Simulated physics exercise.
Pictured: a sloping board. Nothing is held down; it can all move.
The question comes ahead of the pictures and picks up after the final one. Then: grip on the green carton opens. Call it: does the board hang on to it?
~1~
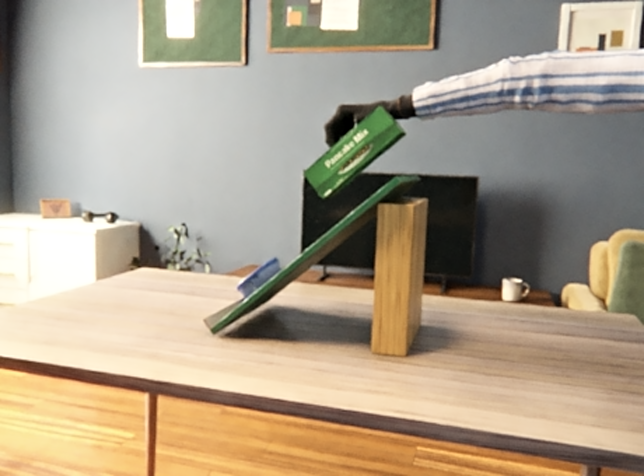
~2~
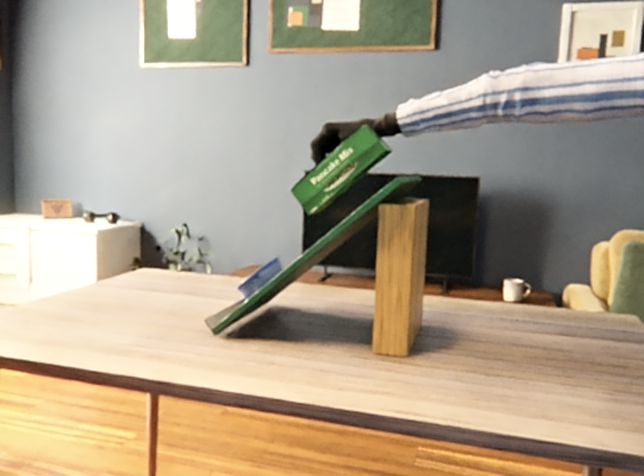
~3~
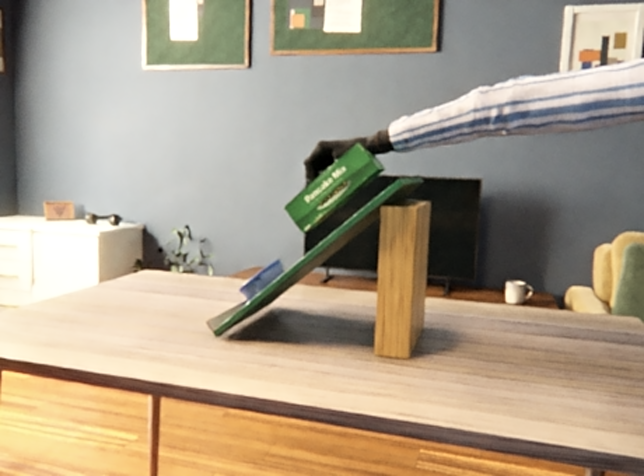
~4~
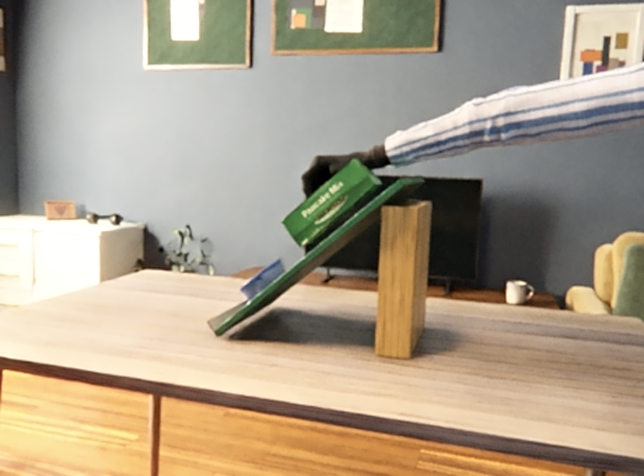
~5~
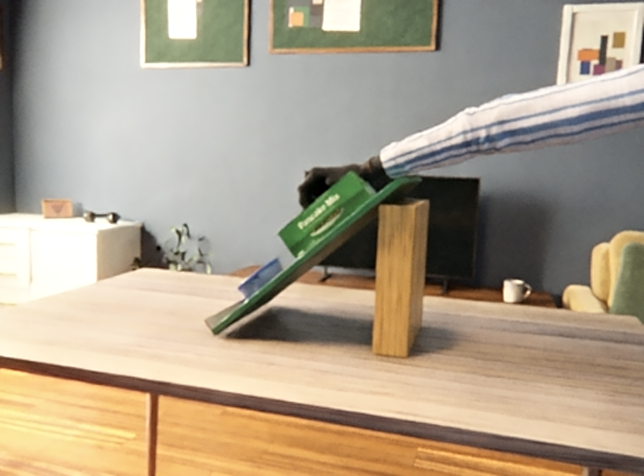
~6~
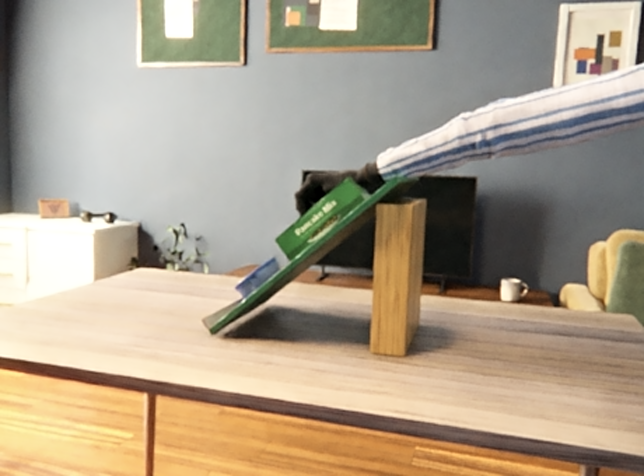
No, it goes down the board.
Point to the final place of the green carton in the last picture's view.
Roughly (220, 299).
Then, 0.50 s on from there, green carton shifted a little near (291, 247).
Then, 0.80 s on from there, green carton shifted about its own width near (253, 274).
In the end, moved from the start, green carton; blue tub unmoved. At the end, from the last picture's camera, green carton near (221, 299). The green carton slides or rolls down.
